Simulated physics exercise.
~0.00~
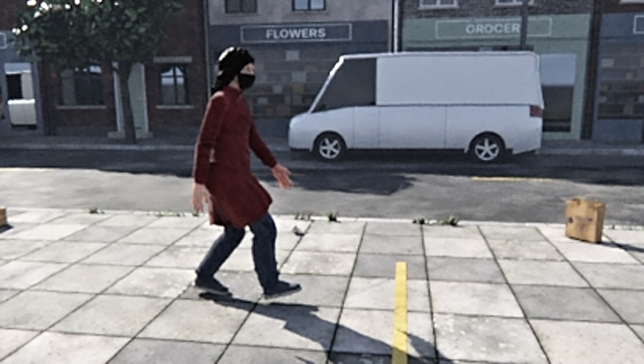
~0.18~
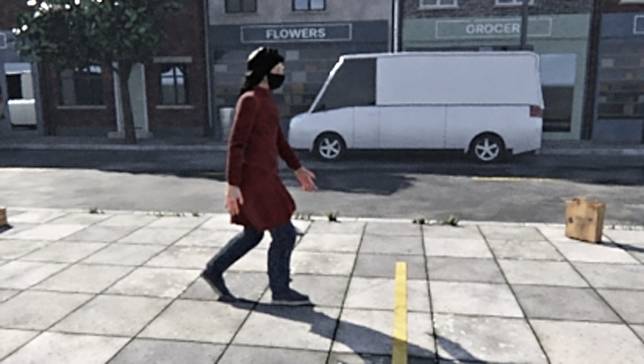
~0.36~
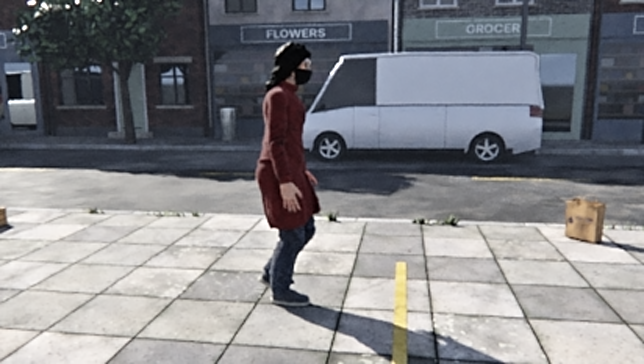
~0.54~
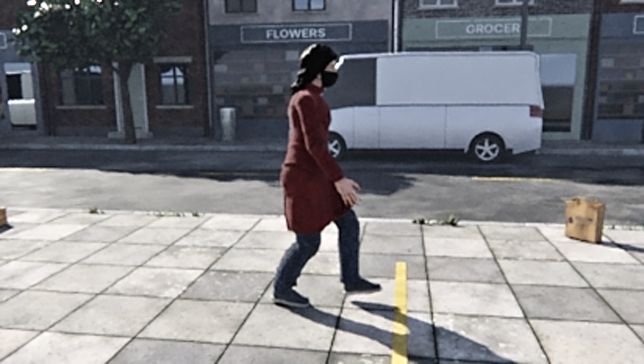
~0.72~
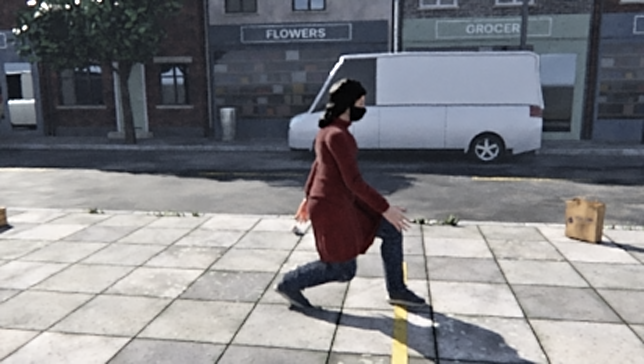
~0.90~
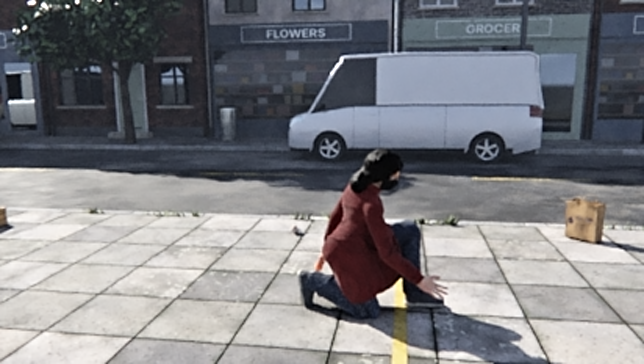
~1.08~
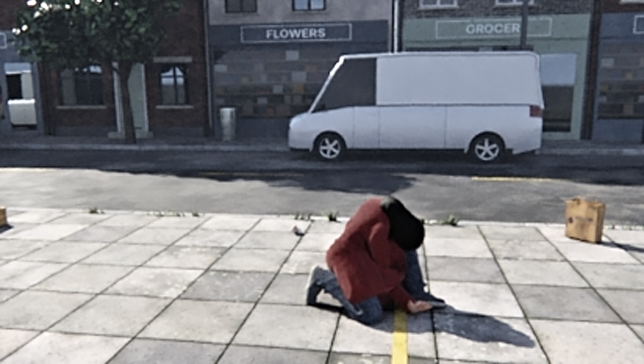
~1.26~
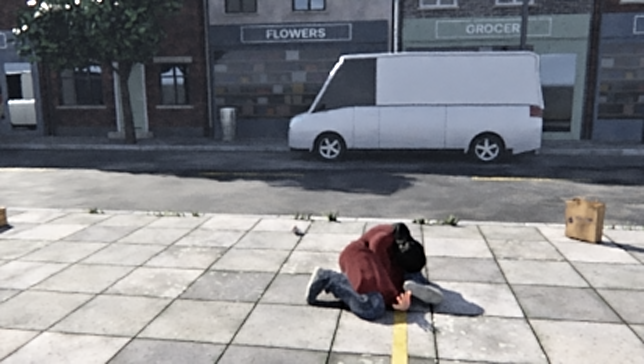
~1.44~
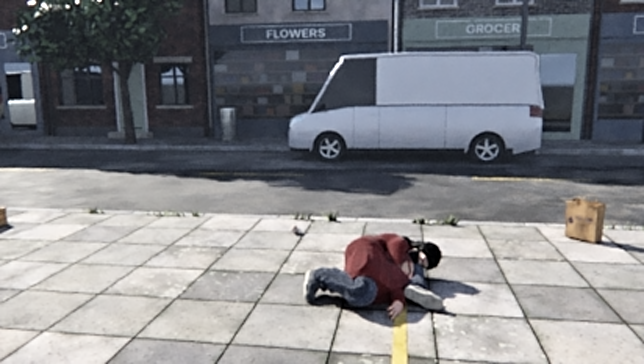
At first, a person in a dark red coat, jeans, a black cap and a black face mask walks right along a paved sidewalk towards a yellow strip, with a white van parked across the street. The person takes a long stride, and the front foot reaches the strip as the knees bend. The body sinks to the ground, one hand reaching forward. The torso then folds over and the head drops low. The person ends crumpled on the paving, with the head across the yellow strip but the hips and chest short of it.
